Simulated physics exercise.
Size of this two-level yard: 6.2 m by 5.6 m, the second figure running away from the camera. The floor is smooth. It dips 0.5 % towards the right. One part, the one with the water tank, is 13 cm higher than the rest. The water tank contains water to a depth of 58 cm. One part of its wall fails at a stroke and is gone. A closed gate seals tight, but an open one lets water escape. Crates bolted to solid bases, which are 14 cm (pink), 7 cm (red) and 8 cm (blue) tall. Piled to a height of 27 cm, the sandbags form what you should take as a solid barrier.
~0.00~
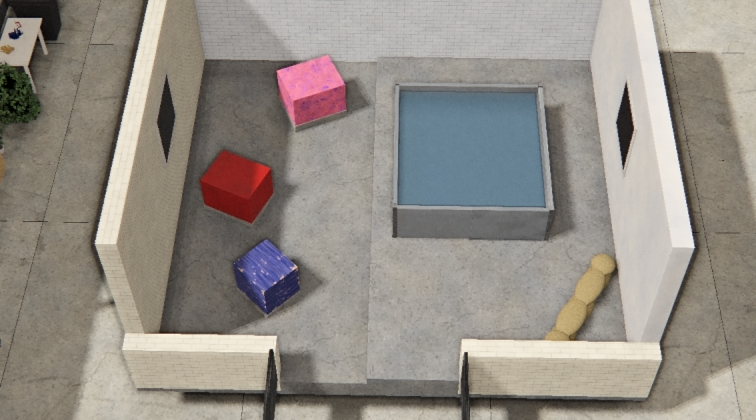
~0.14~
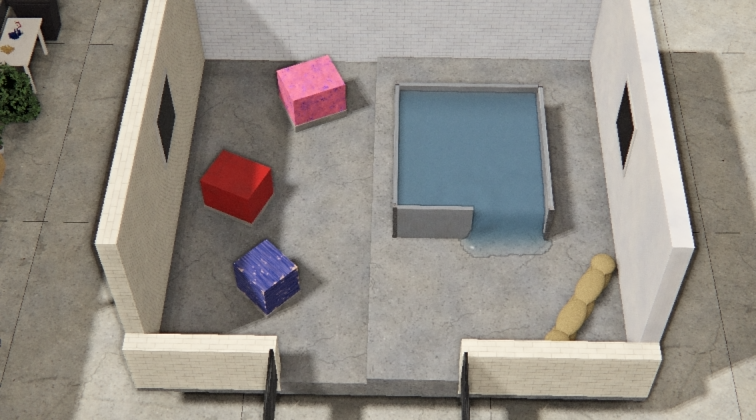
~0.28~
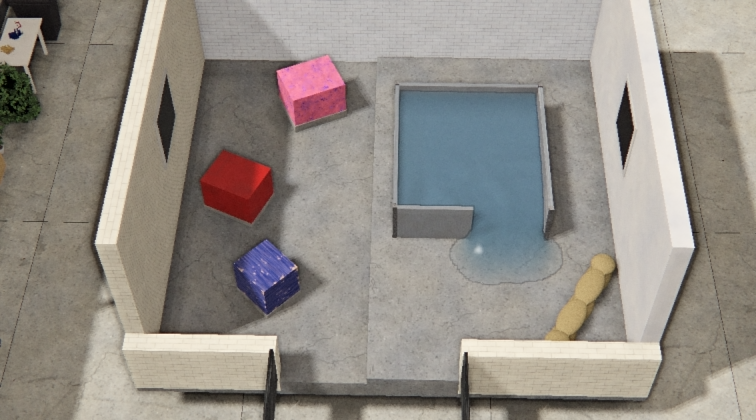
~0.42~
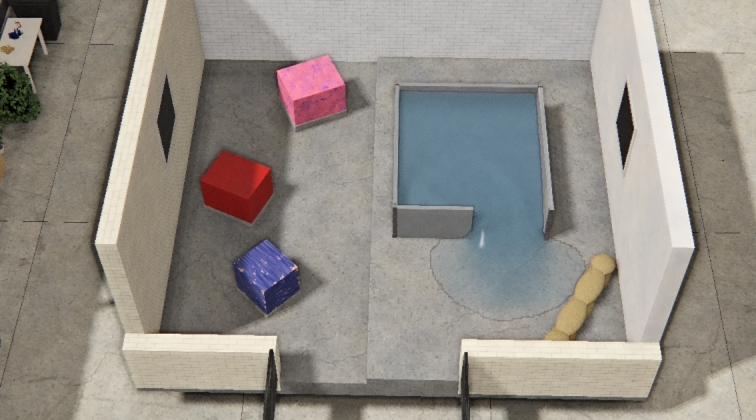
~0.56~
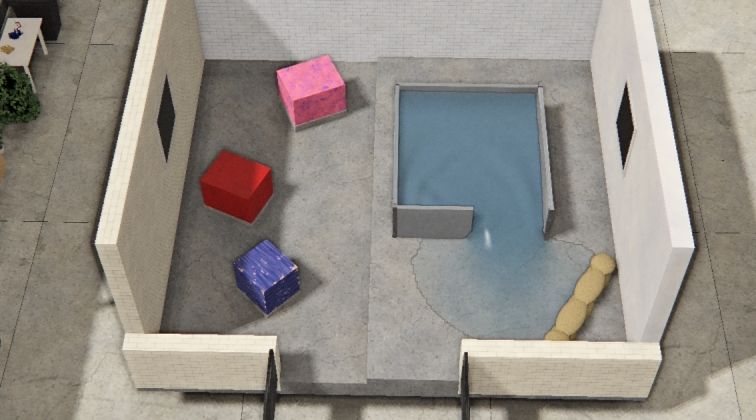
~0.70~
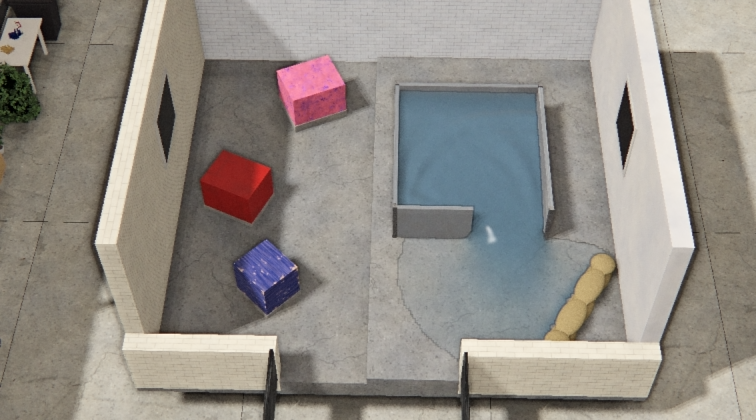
A grey water tank loses part of its front wall and water spreads across the floor.
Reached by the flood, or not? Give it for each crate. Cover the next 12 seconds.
Pink crate - no. Red crate - yes. Blue crate - yes.
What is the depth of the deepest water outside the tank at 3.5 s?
Some 26 cm deep.
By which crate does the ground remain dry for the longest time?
The pink one.
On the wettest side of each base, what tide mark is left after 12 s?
Pink 11 cm, red 14 cm, blue 17 cm at the peak.
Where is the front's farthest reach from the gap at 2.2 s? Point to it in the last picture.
Somewhere about (294, 365).
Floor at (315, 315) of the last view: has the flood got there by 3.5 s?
Awash.
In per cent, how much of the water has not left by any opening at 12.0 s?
Remaining: Roughly 74 %.
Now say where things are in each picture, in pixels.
The first picture shows still water, 58 cm deep, in the water tank at (471, 148).
In the second picture, water pours out at (508, 228) and has run 0.6 m, to (467, 243); deepest outside 17 cm, 58 cm at the water tank's back.
In the third picture, the front is at (472, 276), 0.8 m from the gap at (508, 229); 0.8 m2 of floor is under water; 58 cm left at the back of the water tank.
In the fourth picture, the front is at (491, 313), 1.3 m from the gap at (508, 230); 1.8 m2 of floor is under water; 58 cm left at the back of the water tank.
In the fifth picture, the front is at (493, 344), 1.8 m from the gap at (508, 229); 2.8 m2 of floor is under water; 58 cm left at the back of the water tank.
In the sixth picture, the front is at (475, 364), 2.1 m from the gap at (508, 229); 3.4 m2 of floor is under water; 57 cm left at the back of the water tank.
After 1.4 s water covers 20 % of the floor and is deepest (42 cm) near (516, 353); pink plinth not reached, red plinth not reached, blue plinth not reached.
After 2.2 s water covers 25 % of the floor and is deepest (40 cm) near (517, 365); pink plinth not reached, red plinth not reached, blue plinth not reached.
After 3.5 s water covers 45 % of the floor and is deepest (26 cm) near (503, 365); pink plinth not reached, red plinth reached, blue plinth reached.
After 7.0 s water covers 85 % of the floor and is deepest (16 cm) near (630, 367); pink plinth reached, red plinth reached, blue plinth reached.
After 12.0 s water covers 95 % of the floor and is deepest (12 cm) near (192, 144); highest at the pink plinth 11 cm, highest at the red plinth 14 cm, highest at the blue plinth 17 cm.
